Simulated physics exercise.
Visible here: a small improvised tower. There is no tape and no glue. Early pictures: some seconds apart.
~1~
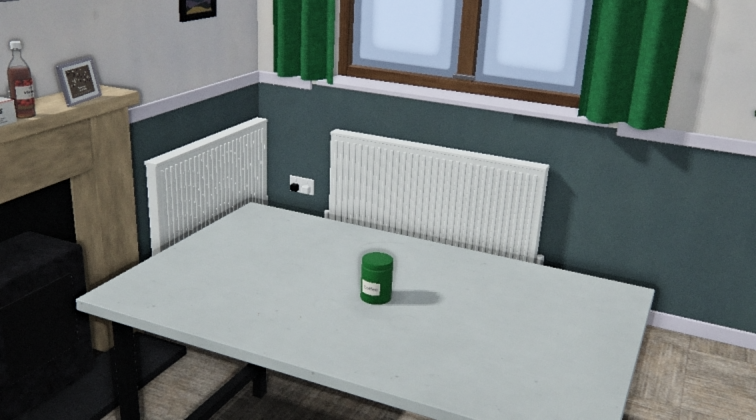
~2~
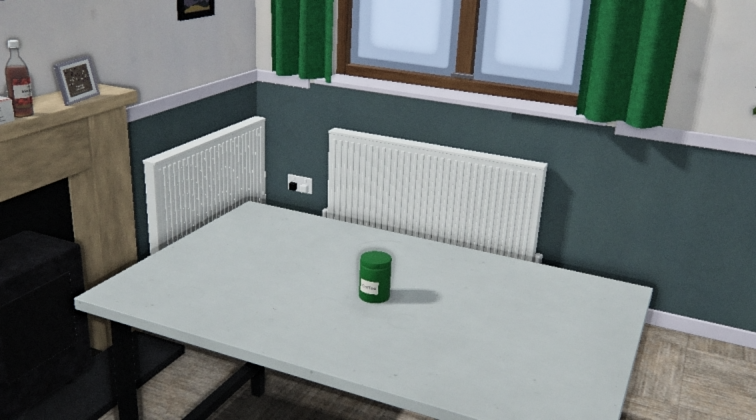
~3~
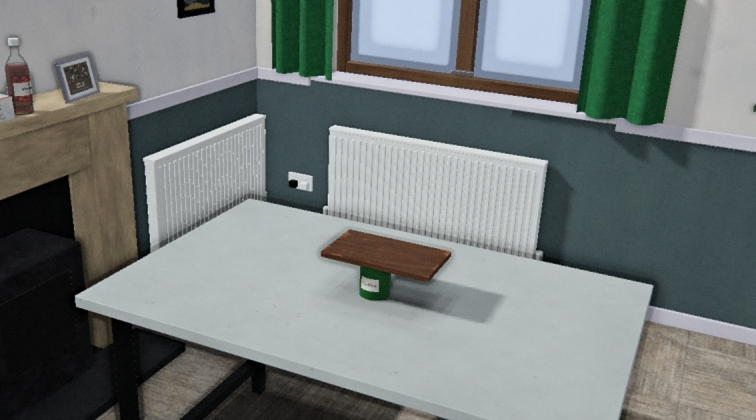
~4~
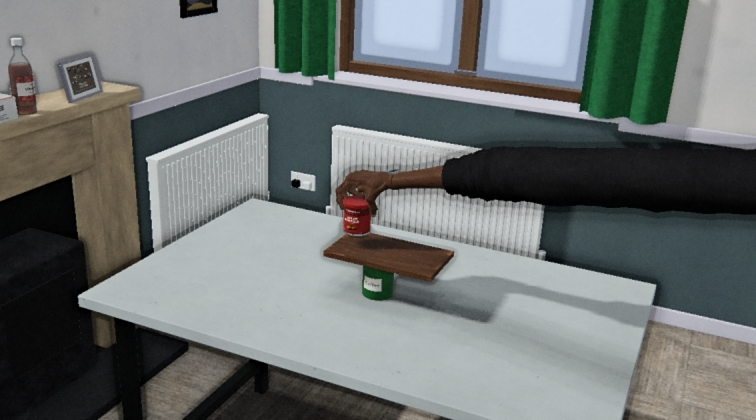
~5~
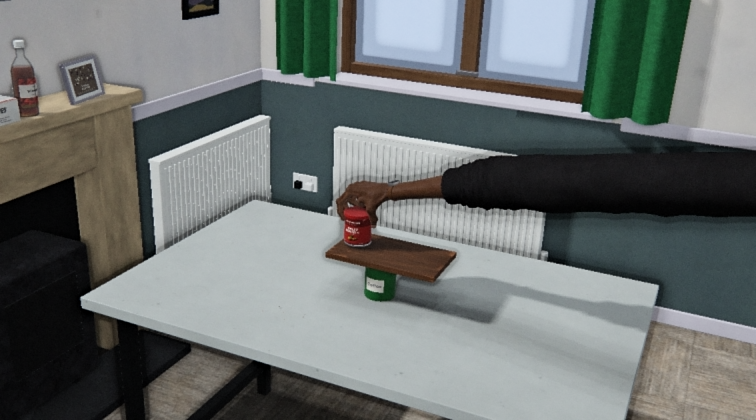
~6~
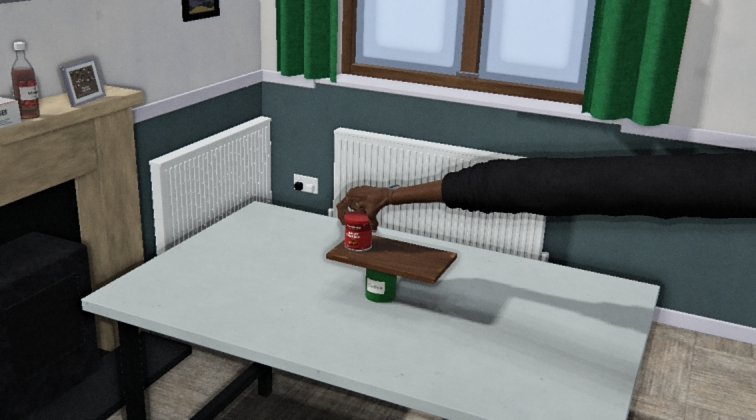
A brown board appears on top of the green tin that stands alone on a pale table at first. Then an arm in a dark sleeve, reaching in from the right, lowers a red tin onto the left part of the board, and the hand stays on it.
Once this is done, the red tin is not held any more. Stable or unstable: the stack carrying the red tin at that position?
Stable.
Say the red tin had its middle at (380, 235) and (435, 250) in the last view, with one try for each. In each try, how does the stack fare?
It does not fall the first time and falls the second time.
Then, 0.20 s on from there, no change.
Then, 0.50 s on from there, red tin resting near (359, 231).
In the end, all 3 unmoved. At the end, from the last picture's camera, red tin near (359, 231). The stack holds.
